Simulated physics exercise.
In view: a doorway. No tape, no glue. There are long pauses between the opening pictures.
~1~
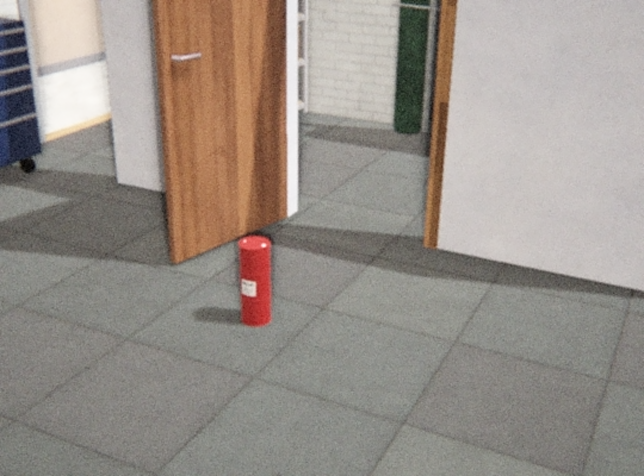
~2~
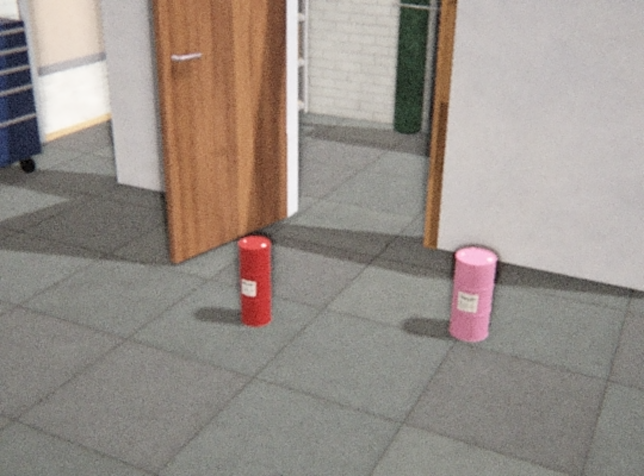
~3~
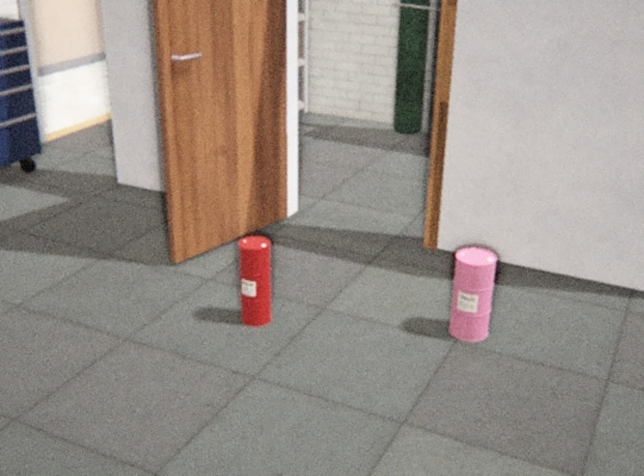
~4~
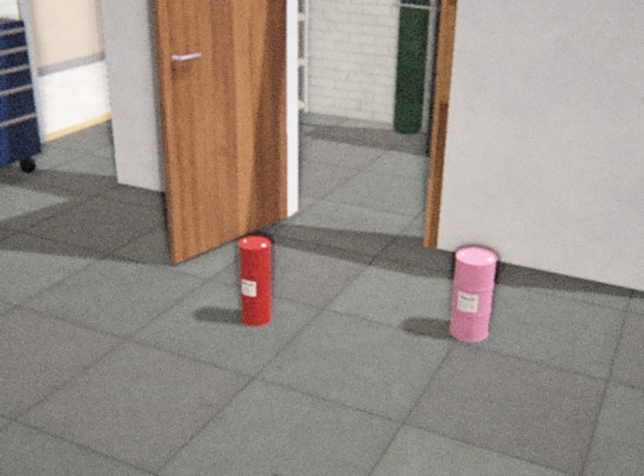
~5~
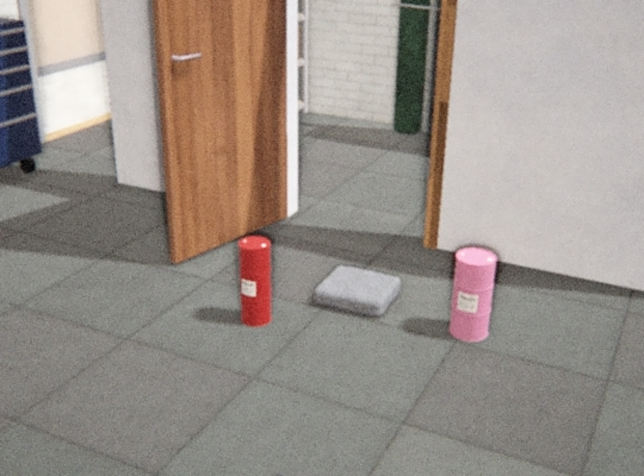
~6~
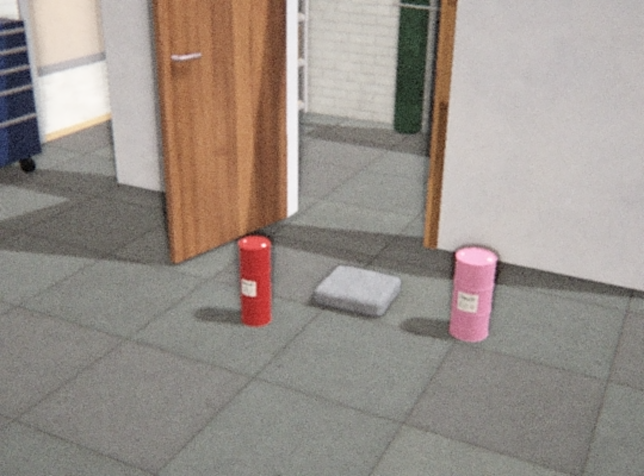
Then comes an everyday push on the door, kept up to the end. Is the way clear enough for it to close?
The door shuts.
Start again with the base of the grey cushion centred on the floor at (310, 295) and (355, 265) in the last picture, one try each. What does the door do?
In the first case it shuts; in the second case it stops short.
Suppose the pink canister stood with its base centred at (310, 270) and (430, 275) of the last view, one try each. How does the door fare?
In the first case it jams; in the second case it shuts.
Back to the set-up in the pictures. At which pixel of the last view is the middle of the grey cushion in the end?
Near (368, 292).
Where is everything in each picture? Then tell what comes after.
In the first picture, door wide open and still.
In the second picture, door wide open and still; pink canister (472, 295); red canister (255, 282).
In the third picture, door wide open and still; pink canister (472, 295); red canister (255, 282).
In the fourth picture, door wide open and still; pink canister (472, 295); red canister (255, 282).
In the fifth picture, door wide open and still; pink canister (472, 295); red canister (255, 282).
In the sixth picture, door wide open and still; grey cushion (358, 290); pink canister (472, 295).
Then, 0.80 s past the last view, door at 86°.
Then, 1.50 s past the last view, door at 57°.
Then, 1.90 s past the last view, door at 41°; grey cushion displaced a little near (366, 292).
Then, 2.60 s past the last view, door at 12°; grey cushion displaced a little near (368, 292).
Finally, door at 0°; all 3 still in place. Final places as the last picture's camera would see them, grey cushion near (368, 292).
